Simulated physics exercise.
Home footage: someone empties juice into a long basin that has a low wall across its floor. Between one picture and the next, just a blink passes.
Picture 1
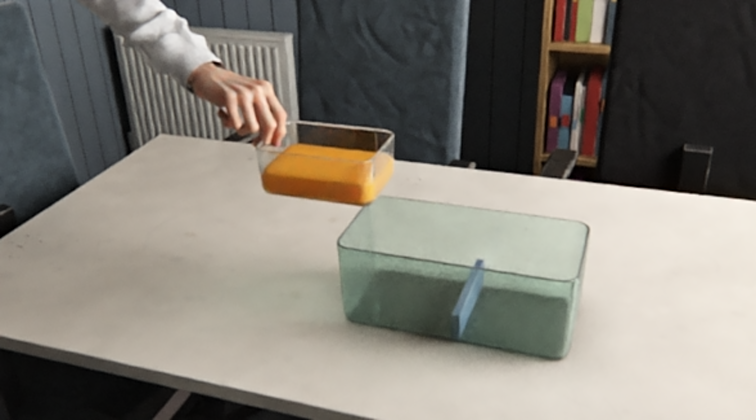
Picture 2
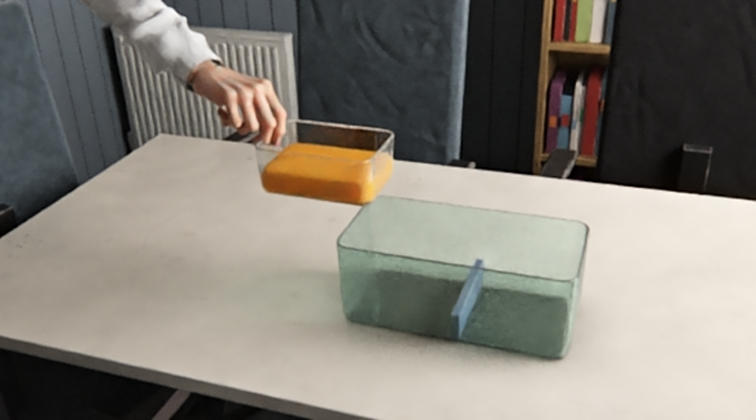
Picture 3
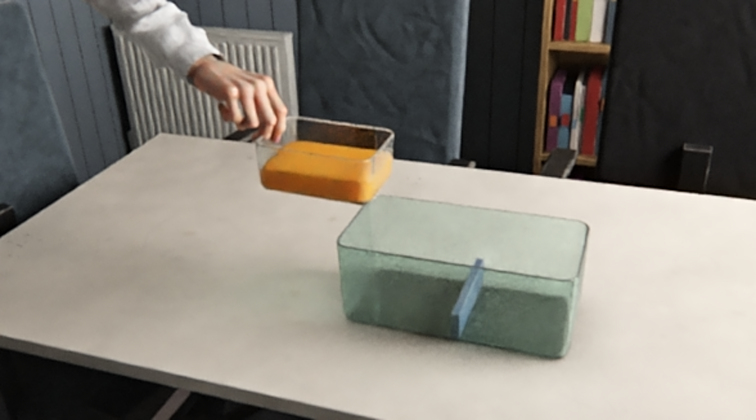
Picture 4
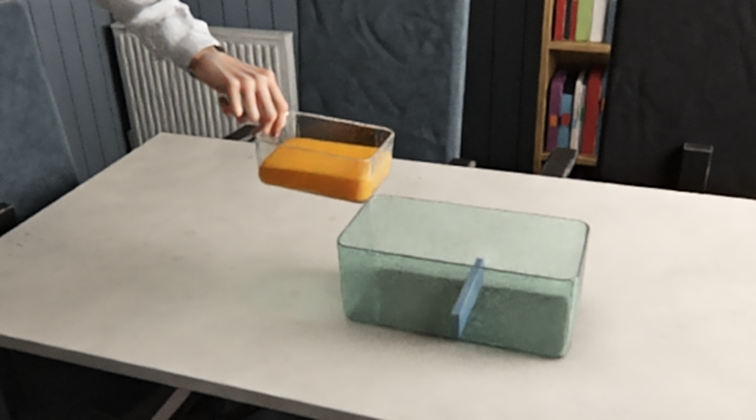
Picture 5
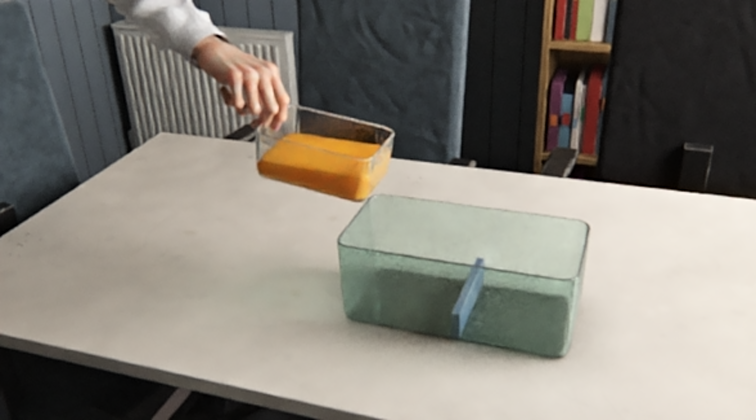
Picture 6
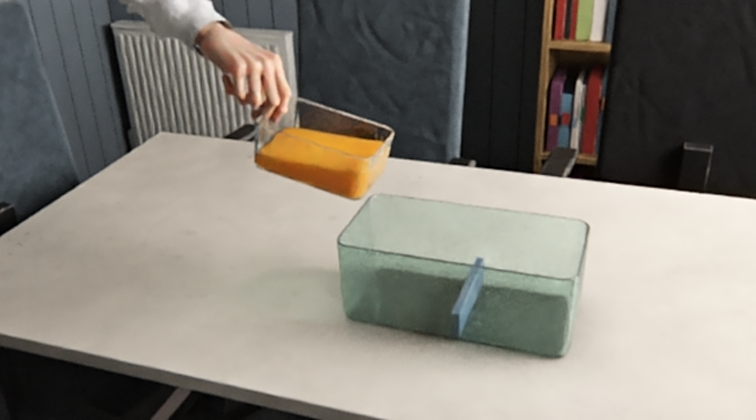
The video shows a hand holding a clear container of orange liquid above a pale table, beside a long greenish basin with a low blue divider. The hand gradually tilts the container slightly toward the basin on the right.
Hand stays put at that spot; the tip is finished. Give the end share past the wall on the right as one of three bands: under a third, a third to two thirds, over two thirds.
I expect what gathers right of the wall to fall below one third.
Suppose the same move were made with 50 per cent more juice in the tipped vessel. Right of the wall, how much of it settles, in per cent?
Roughly 45 in a hundred.
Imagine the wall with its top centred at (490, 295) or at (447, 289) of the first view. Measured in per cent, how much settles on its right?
That'd be about 10 percent for the first and about 65 percent for the other.
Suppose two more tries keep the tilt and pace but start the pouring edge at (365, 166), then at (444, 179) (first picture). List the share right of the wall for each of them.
First try 5 %, second try 90 %.
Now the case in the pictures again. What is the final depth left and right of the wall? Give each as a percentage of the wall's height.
On the left it's around 50 per cent; on the right, 10 per cent.
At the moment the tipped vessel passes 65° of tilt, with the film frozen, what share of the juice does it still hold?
Around 55 percent remains.
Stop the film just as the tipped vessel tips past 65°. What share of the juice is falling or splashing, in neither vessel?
Share in flight: Approx. 40 %.
A moment on, the tilt is 65° and 55 per cent is still to pour, 5 is left of the wall and 0 right of it.
Next, the tilt is 97° and 12 per cent is still to pour, 60 is left of the wall and 13 right of it.
Then the tilt is 102° and 0 per cent is still to pour, 83 is left of the wall and 14 right of it.
Later the tilt is 102° and 0 per cent is still to pour, 85 is left of the wall and 14 right of it.
Finally, 85 per cent lies left of the wall, 14 right of it and 1 outside.
